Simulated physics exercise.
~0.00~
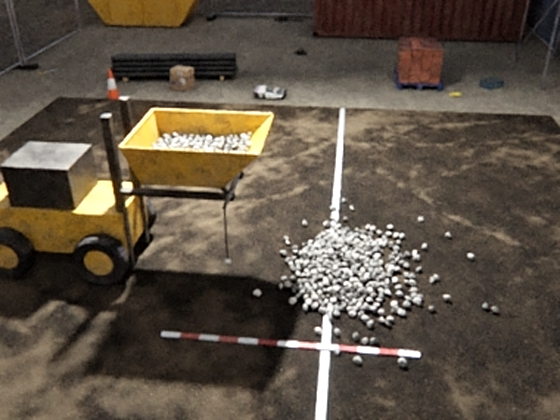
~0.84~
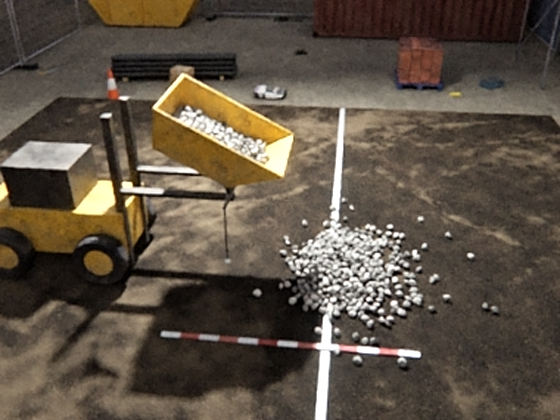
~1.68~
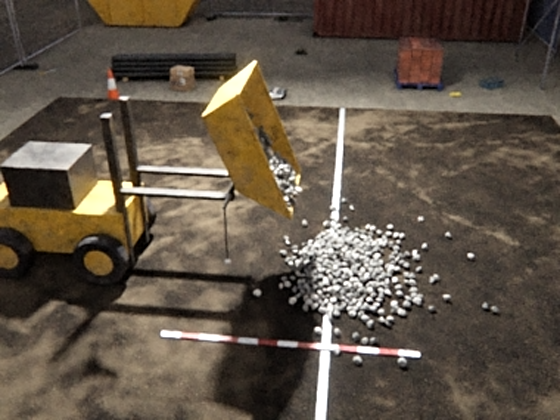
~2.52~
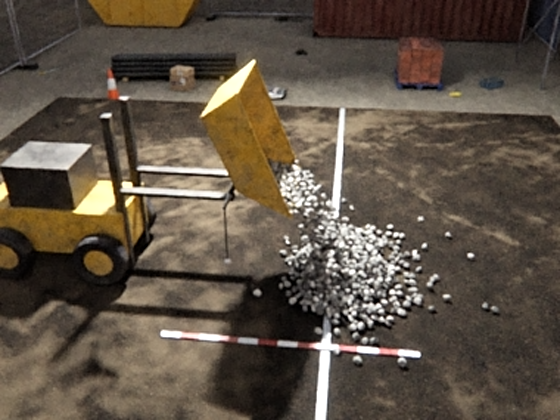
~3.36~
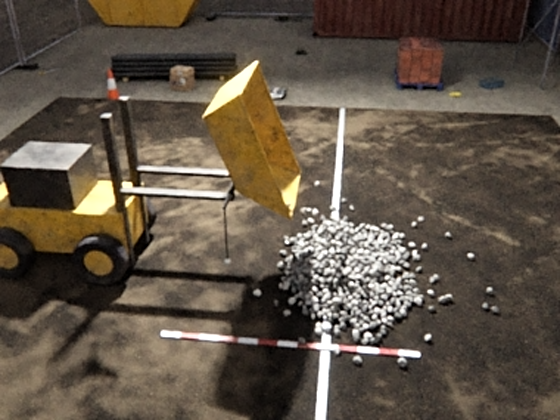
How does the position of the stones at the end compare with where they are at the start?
At the start some of the stones are up in the raised skip on the left and the rest lie in a heap on the ground. By the end the skip's stones have joined that heap, so the stones as a whole sit lower and further to the right.
